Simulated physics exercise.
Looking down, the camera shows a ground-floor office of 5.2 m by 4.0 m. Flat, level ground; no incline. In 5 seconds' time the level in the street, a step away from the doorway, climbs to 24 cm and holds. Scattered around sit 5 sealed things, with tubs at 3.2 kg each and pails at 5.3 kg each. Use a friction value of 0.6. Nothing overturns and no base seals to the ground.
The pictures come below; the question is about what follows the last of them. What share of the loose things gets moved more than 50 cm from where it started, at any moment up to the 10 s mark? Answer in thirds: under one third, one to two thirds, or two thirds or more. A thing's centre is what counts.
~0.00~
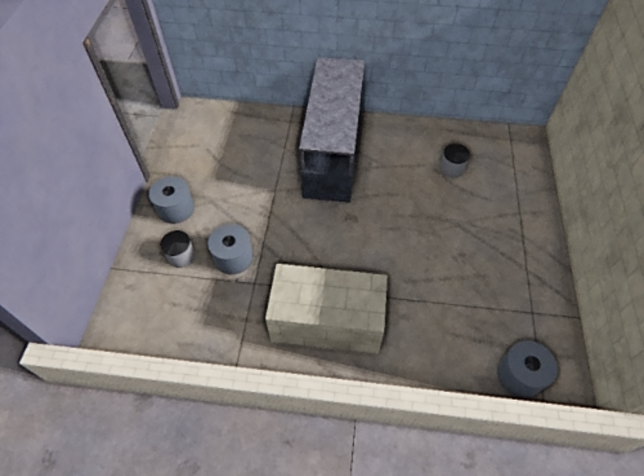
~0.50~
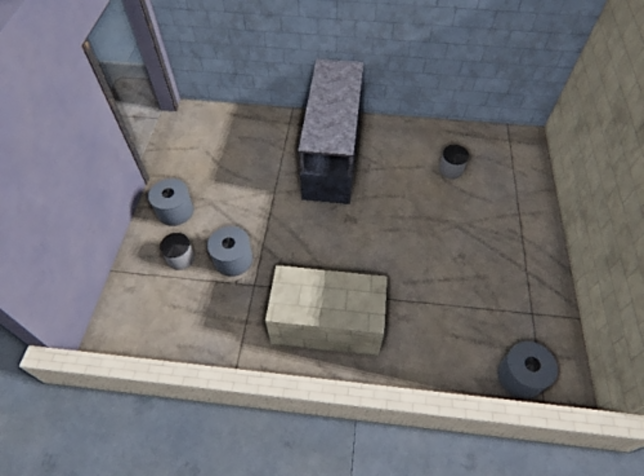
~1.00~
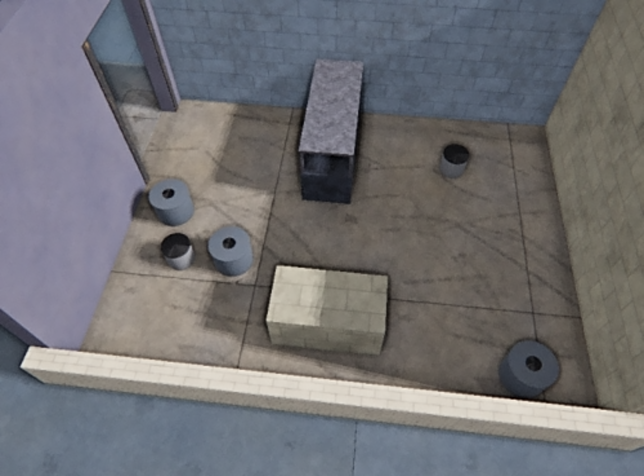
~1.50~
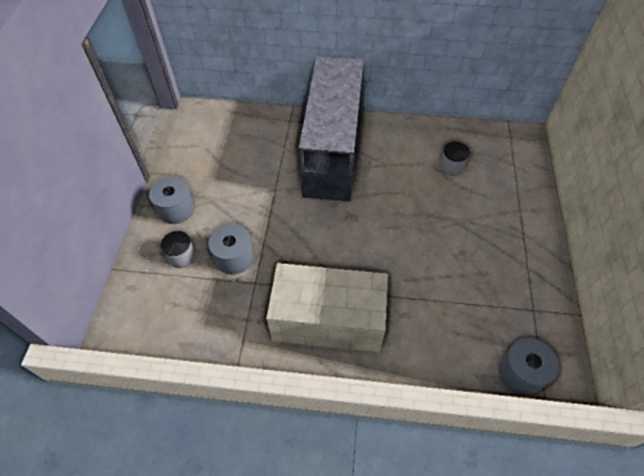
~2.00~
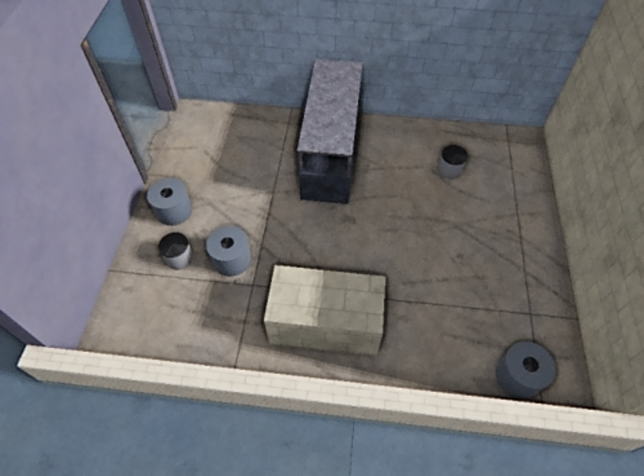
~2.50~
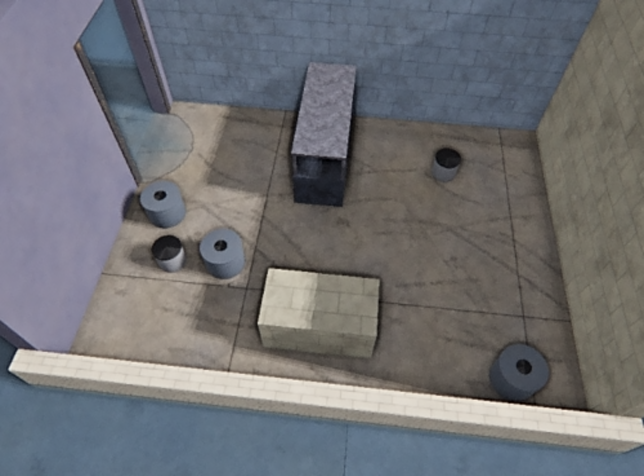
The share is under one third.
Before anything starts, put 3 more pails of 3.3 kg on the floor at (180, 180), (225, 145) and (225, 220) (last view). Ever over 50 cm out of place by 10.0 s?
In order: Above the mark, above the mark, above the mark.
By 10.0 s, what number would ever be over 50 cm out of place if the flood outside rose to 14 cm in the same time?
1.
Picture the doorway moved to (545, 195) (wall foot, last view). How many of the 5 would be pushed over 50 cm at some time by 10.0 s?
In that case the number is 4.
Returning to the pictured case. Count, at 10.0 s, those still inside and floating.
Count at that moment: 3.
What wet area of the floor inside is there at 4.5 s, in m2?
The covered patch comes to about 4.5 m2.
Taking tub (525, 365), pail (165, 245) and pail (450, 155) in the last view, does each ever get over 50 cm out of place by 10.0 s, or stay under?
Taking them in that order, the first is within the limit, the second within the limit and the third within the limit.
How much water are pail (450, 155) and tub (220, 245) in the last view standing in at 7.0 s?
Some 0 cm at the first, some 4 cm at the second.
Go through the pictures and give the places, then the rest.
A tub at (229, 241) rests on the ground; a pail at (175, 242), on the bottom; 0.0 m2 under water; 0 of 5 have shifted, in the first picture.
A tub at (229, 243), on the bottom; a pail at (175, 244) rests on the ground; water covers 0.0 m2; 0 of 5 have shifted, in the second picture.
A tub at (229, 244) rests on the ground; a pail at (175, 245) rests on the ground; 0.0 m2 under water; 0 of 5 have shifted, in the third picture.
A tub at (229, 241), on the bottom; a pail at (175, 243), on the bottom; water covers 0.0 m2; 0 of 5 have shifted, in the fourth picture.
A tub at (227, 243), on the bottom; a pail at (173, 244), on the bottom; water covers 0.0 m2; 0 of 5 have shifted, in the fifth picture.
A tub at (221, 246), on the bottom; a pail at (166, 247) rests on the ground; 0.4 m2 under water; 0 of 5 have shifted, in the sixth picture.
After 3.5 s 0 of 5 are over 50 cm from their spots; 0 afloat.
After 4.5 s 0 of 5 are over 50 cm from their spots; 0 afloat.
After 7.0 s 0 of 5 are over 50 cm from their spots; 1 afloat.
After 10.0 s 1 of 5 are over 50 cm from their spots, and 1 have been at some point; 3 afloat.
